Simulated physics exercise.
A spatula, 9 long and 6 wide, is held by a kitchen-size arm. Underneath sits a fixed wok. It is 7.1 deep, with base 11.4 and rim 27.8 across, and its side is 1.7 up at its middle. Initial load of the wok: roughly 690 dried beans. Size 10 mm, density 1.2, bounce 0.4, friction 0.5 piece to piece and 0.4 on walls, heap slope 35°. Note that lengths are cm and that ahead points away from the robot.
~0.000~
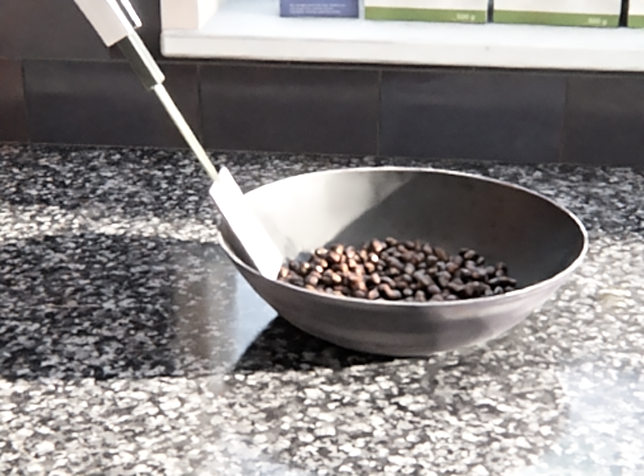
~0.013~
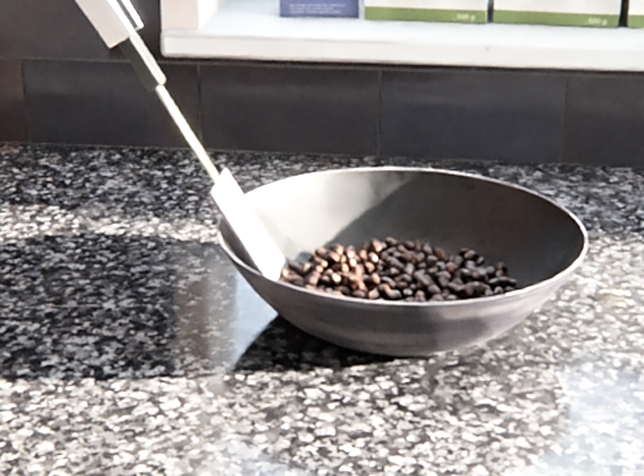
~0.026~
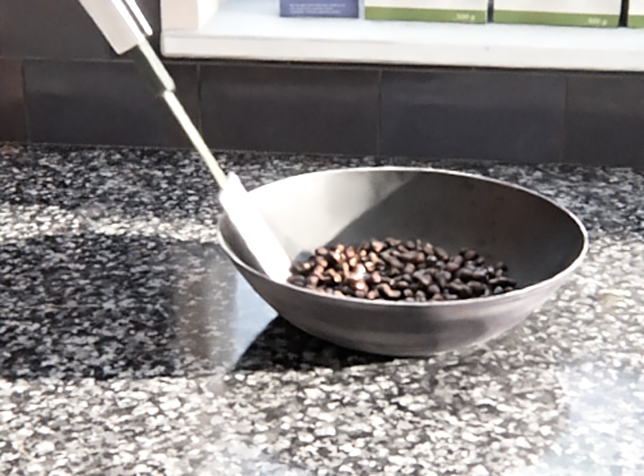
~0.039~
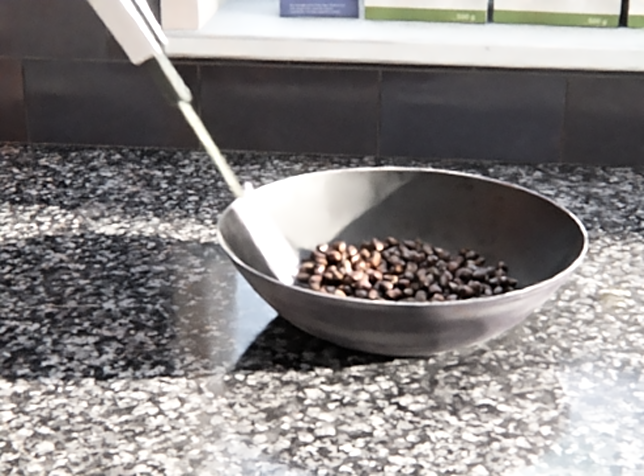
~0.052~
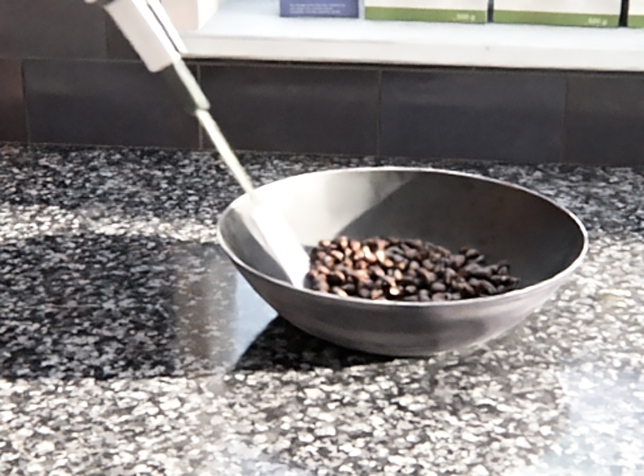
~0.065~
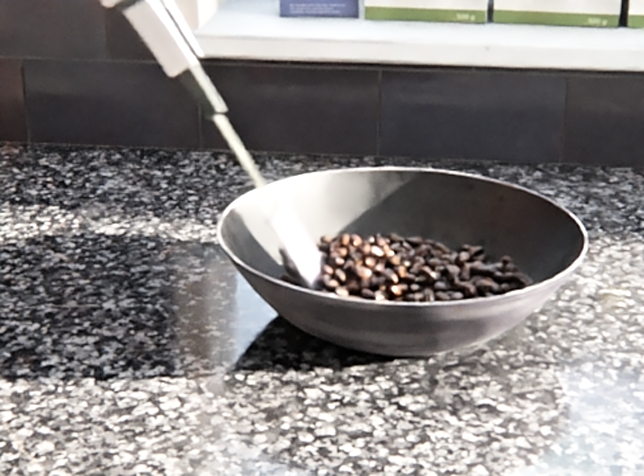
White spatula held by a robot arm sliding down inside a dark wok and nudging dark brown beans slightly to the right.
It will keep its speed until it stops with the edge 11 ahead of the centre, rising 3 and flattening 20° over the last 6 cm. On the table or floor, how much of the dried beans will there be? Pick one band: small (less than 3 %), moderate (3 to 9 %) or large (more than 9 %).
Large.
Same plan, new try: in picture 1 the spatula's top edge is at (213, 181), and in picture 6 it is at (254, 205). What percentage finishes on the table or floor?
It comes to something like 20 %, give or take.
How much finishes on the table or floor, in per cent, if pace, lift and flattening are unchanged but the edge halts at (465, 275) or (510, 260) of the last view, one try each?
Close to 0 and close to 15 per cent, respectively.
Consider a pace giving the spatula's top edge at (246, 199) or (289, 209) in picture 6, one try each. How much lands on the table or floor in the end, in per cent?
Respectively, around 20 and 30 per cent.
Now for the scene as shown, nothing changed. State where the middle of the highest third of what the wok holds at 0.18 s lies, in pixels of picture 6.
It is centred at about (510, 259).
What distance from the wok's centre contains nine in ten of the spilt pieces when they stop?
About 45 cm.
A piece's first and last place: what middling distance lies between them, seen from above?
About 3 cm.
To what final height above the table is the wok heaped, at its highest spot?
Some 6.0 cm above the table.
After 0.12 s, sloping 59°, highest piece 11 above the table; 687 in the wok.
After 0.18 s, sloping 55°, highest piece 18 above the table; 686 in the wok, 1 on the blade or in flight.
After 0.40 s, sloping 39°, highest piece 21 above the table; 521 in the wok, 33 on the table or floor, 133 on the blade or in flight.
After 1.45 s, sloping 39°, highest piece 6 above the table; 521 in the wok, 166 on the table or floor.
At rest, 521 in the wok, 166 on the table or floor. That is 24 % on the table or floor.
